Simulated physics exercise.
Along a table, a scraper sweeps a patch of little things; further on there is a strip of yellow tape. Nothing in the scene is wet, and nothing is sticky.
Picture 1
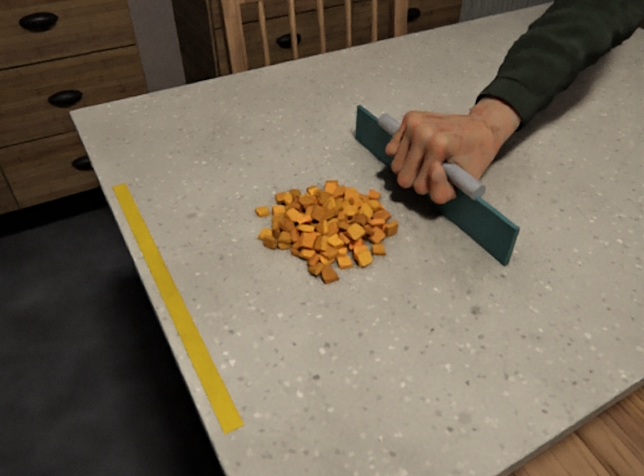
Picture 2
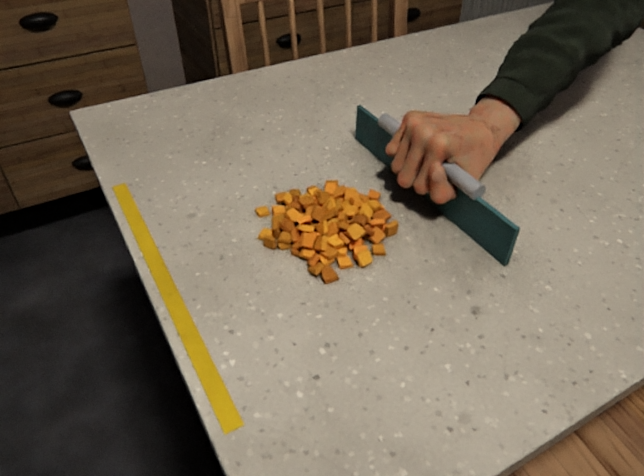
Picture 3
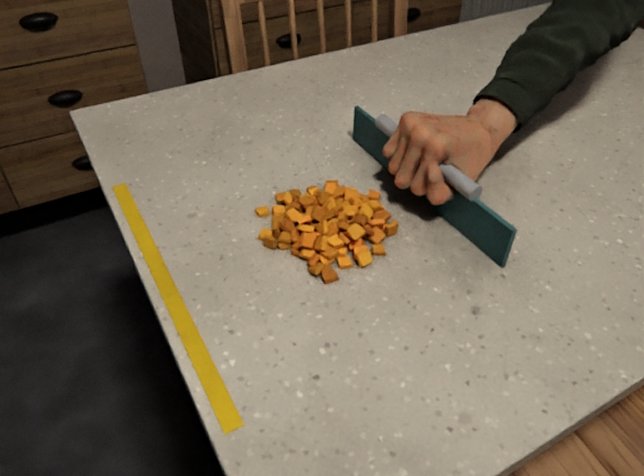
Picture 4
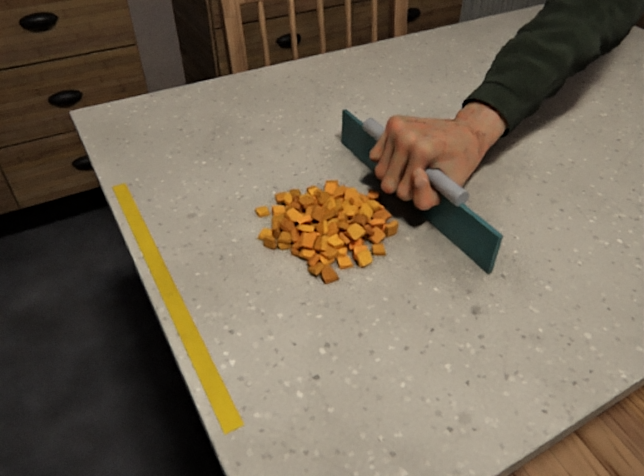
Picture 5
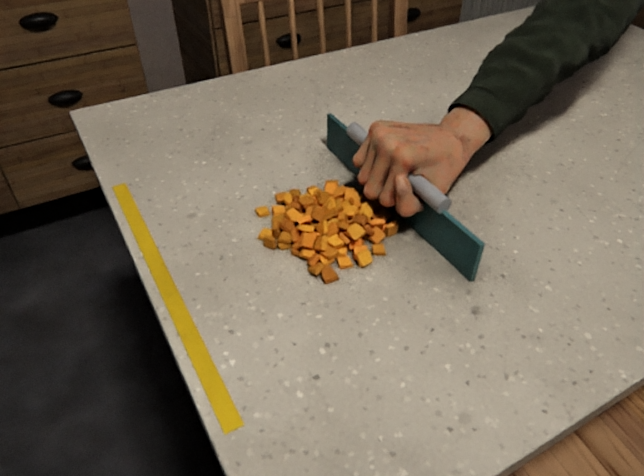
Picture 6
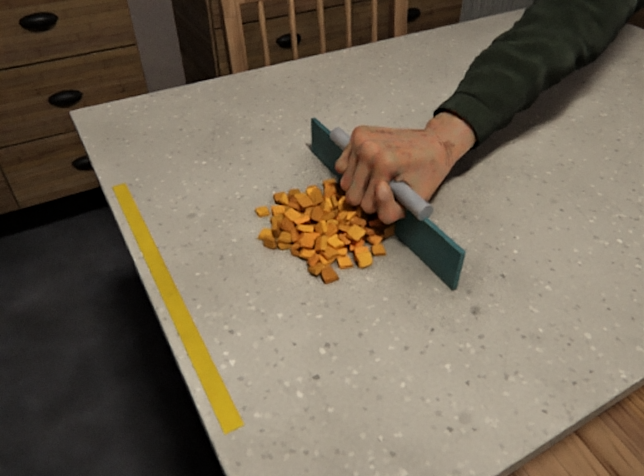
On a speckled kitchen table, a hand sliding a teal scraper slowly left until it meets a heap of small orange pieces.
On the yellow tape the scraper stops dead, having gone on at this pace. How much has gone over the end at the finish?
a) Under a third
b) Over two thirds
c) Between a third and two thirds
(b) Over two thirds.
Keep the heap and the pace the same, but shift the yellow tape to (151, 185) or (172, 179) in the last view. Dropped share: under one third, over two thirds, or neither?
In the middle band, then less than a third.
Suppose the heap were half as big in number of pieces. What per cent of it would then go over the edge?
100 per cent or so.
Shortly afterwards, scraper still moving, near (268, 211); heap all on the table, its front near (171, 275).
Next, scraper stopped at the yellow tape; heap the bulk over the edge.
Some moments later, scraper stopped at the yellow tape; heap the whole lot over the edge.
In the end, scraper stopped at the yellow tape; heap the whole lot over the edge.
